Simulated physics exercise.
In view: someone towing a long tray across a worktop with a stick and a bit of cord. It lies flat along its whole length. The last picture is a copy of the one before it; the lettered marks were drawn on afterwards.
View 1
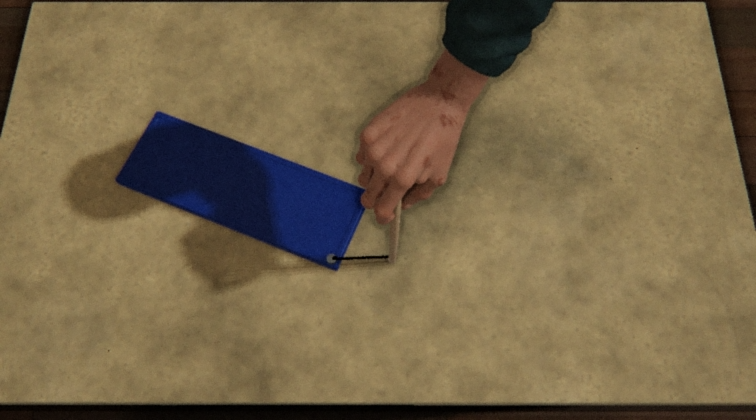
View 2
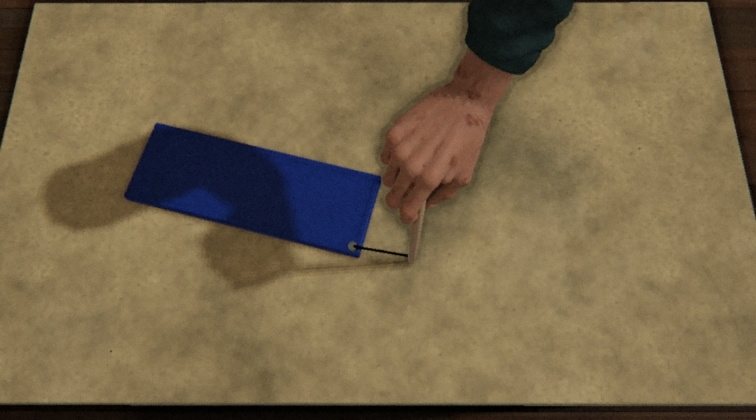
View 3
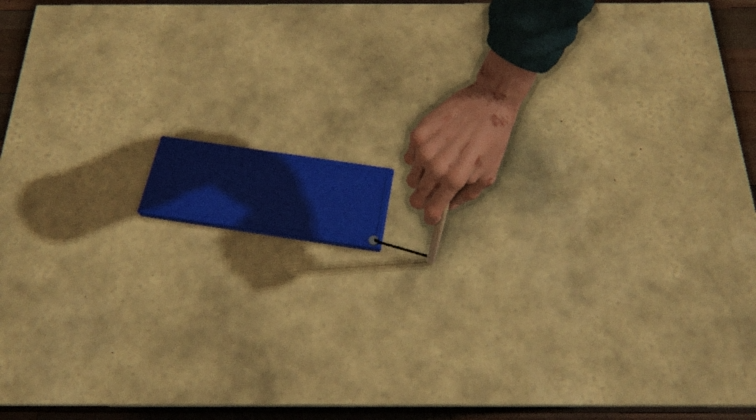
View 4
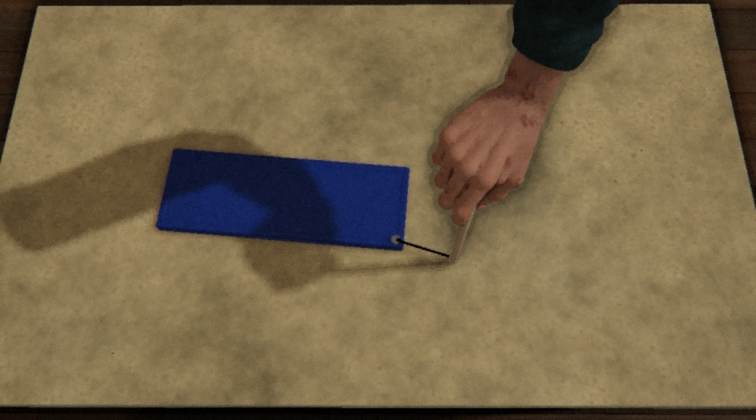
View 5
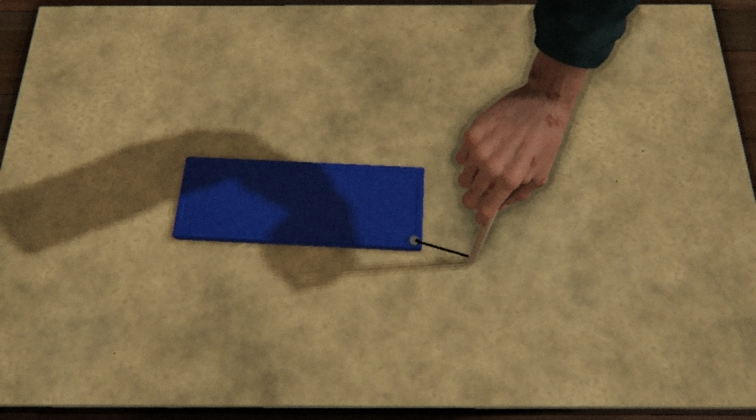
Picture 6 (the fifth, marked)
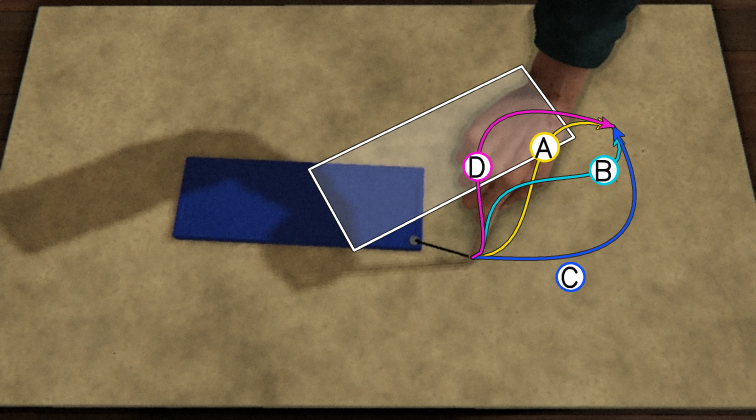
A blue tray is towed right by a hand with a stick and cord, swivelling level.
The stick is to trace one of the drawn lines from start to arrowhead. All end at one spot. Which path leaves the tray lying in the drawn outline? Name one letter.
Only D brings it into the box.
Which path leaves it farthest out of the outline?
Path C.
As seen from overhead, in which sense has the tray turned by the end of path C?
On that path, anticlockwise.
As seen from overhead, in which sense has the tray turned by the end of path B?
It turns anticlockwise.
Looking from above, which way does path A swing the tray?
On that path, anticlockwise.
On the copy, A from (473, 258) via (535, 172) to (610, 126); B from (473, 258) via (545, 180) to (616, 132); C from (473, 258) via (614, 238) to (613, 127); D from (473, 258) via (486, 133) to (613, 127); the outline at (442, 153).
On D. First, foot of the stick (477, 171), middle of the tray (317, 195).
Then, foot of the stick (532, 113), middle of the tray (371, 165).
Finally, foot of the stick (613, 128), middle of the tray (444, 151); it lies in the outline.
By contrast, A leaves its middle at (448, 170); B leaves its middle at (456, 180); C leaves its middle at (475, 207).
